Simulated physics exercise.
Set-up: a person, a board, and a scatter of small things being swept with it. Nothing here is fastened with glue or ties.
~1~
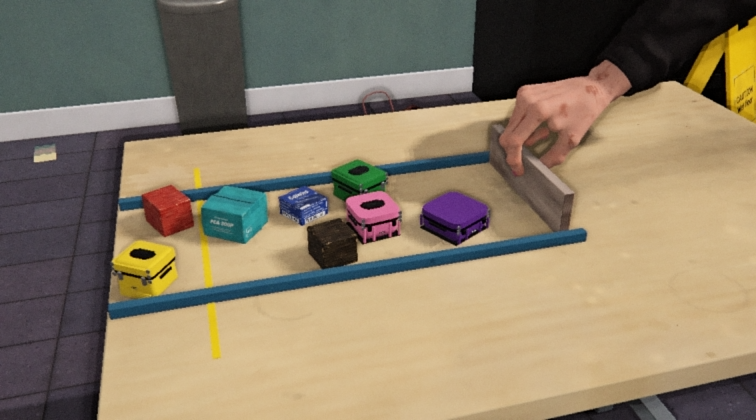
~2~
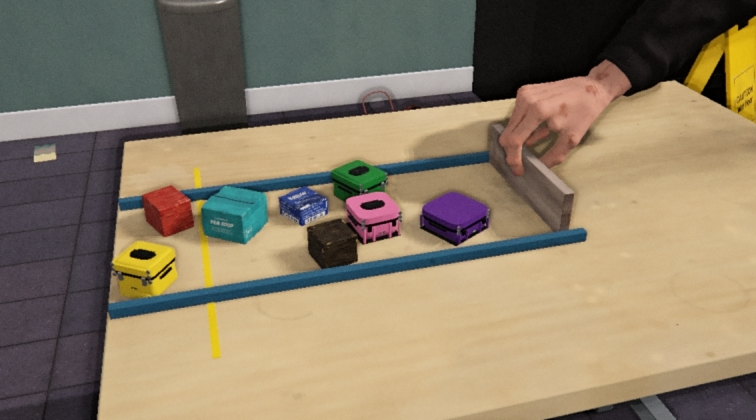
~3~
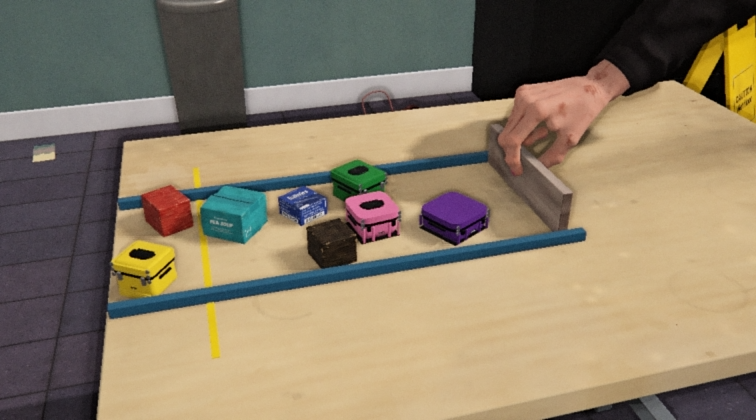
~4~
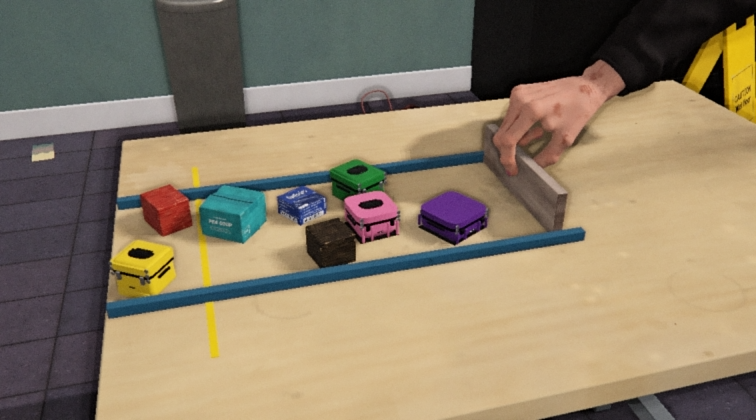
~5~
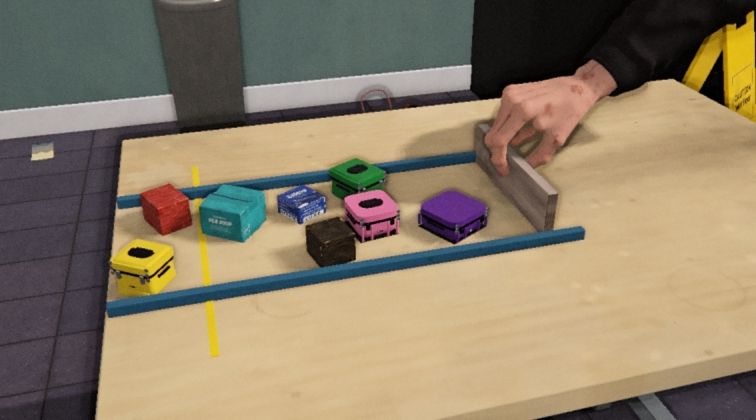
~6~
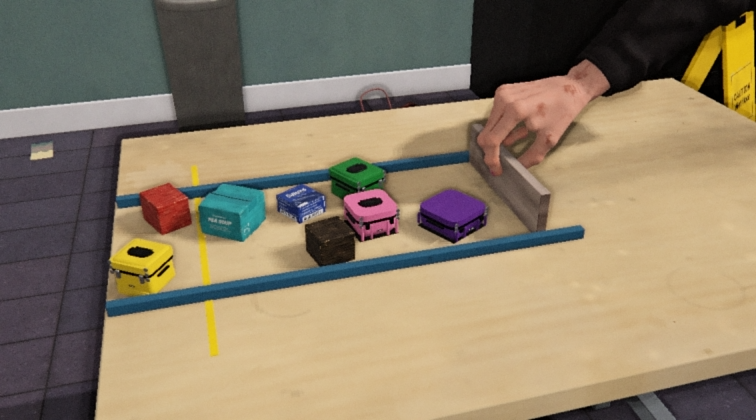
A pale wooden tabletop in a room with a green wall and dark tiled floor is seen from above at an angle, the view nearly still. Between two blue rails lie yellow, green, pink and purple cases and red, turquoise, blue and black boxes, with yellow tape at left. A hand at right slides an upright board slightly left, while the objects stay essentially unmoved.
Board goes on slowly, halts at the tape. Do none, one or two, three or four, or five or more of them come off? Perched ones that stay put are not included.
Turns out one or at most two get shoved off the end.
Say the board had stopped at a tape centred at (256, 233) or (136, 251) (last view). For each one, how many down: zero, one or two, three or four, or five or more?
At the first spot it would be no fall at all, and at the second more than four.
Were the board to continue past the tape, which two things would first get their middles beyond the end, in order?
In order: The turquoise box, the pink case.
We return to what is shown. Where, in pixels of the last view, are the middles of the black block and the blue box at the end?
The first comes to rest at (184, 273), and the second at (140, 228).
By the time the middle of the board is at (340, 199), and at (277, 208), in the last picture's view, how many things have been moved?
By the first moment it's 6, by the second it's 7.
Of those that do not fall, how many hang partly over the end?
That adds up to 2.
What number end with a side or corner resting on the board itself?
That comes to 3.
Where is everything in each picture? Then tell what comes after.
In the first frame, yellow case (146, 270); red block (168, 211); turquoise box (235, 214); board (527, 176); tape (204, 243).
In the second frame, red block (168, 211); black block (332, 244).
In the third frame, turquoise box (234, 214); green case (358, 184).
In the fourth frame, yellow case (145, 270); blue box (302, 205).
In the fifth frame, red block (166, 209); board (513, 176).
In the sixth frame, yellow case (144, 268); red block (166, 208); turquoise box (233, 212); board (505, 176); tape (202, 241).
Early on, none off yet; yellow case at rest near (144, 268); red block at rest near (166, 208); turquoise box at rest near (233, 212).
A while later, none off yet; yellow case at rest near (144, 268); red block travelled a little near (151, 206); turquoise box travelled about its own width near (192, 215).
Finally, the number that fall off is one or two; lost, turquoise box.
